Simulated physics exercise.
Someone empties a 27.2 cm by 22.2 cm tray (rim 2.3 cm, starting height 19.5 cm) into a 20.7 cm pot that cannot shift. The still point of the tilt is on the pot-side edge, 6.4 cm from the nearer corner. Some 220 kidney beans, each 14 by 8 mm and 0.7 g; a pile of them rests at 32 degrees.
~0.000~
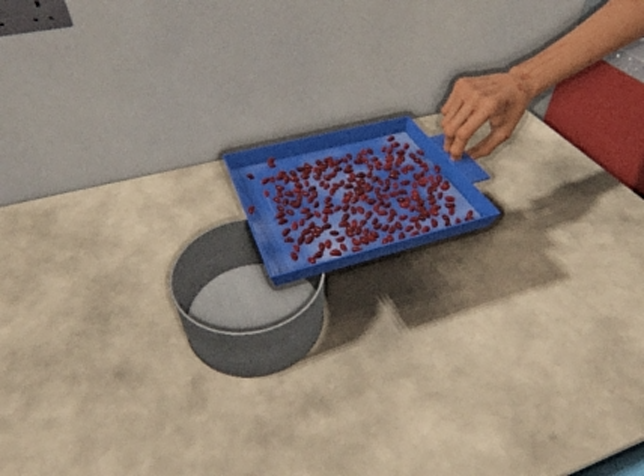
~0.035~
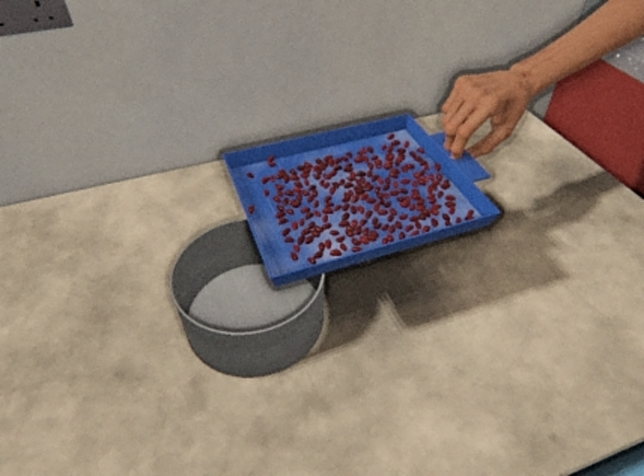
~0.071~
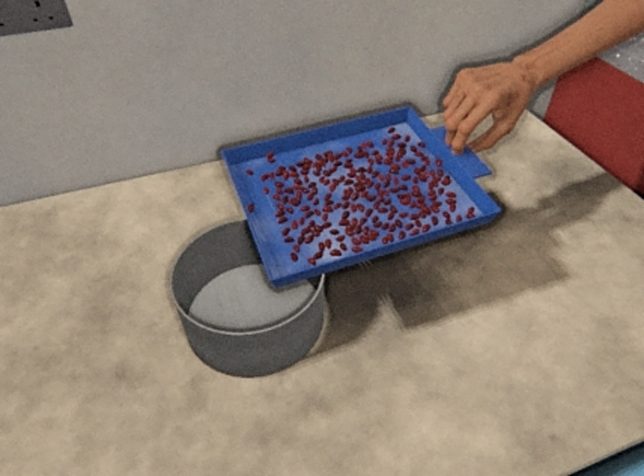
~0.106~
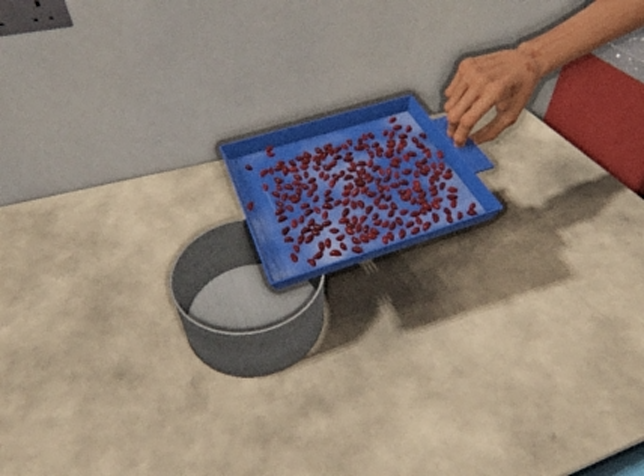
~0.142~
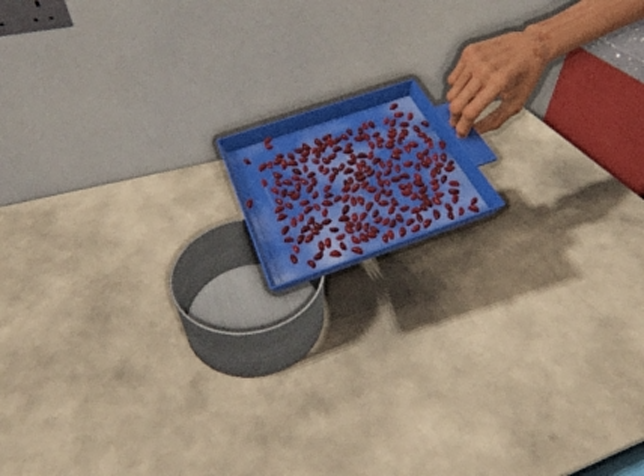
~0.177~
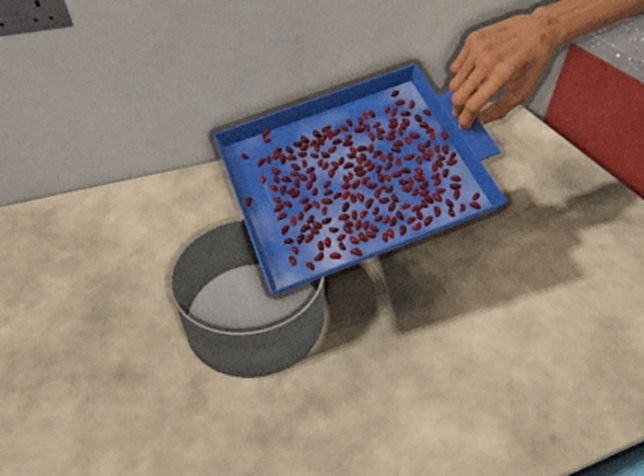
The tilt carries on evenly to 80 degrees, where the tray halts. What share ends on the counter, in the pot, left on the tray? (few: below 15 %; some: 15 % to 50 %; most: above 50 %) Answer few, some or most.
Counter: Most, pot: Few, tray: Few.
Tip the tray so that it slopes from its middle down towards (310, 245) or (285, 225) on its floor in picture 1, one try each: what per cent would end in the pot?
About 5 and 40 per cent.
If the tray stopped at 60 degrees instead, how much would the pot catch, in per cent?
Then about 0 per cent.
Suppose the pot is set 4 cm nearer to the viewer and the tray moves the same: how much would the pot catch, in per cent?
In that case some 50 per cent.
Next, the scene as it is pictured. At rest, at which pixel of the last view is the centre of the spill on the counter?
At about (282, 431).
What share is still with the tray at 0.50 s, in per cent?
About 100 per cent.
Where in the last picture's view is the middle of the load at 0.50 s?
Around (332, 251).
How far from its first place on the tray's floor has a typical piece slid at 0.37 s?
Some 3 cm.
After 0.37 s, tilt 50 degrees; the tray holds 100 %, the pot 0 %.
After 0.50 s, tilt 71 degrees; the tray holds 100 %, the pot 0 %.
Then, at 0.76 s, tilt 80 degrees; the tray holds 20 %, the pot 0 %.
At rest (2.2 s), counter 95 %, pot 0 %, tray 5 %.
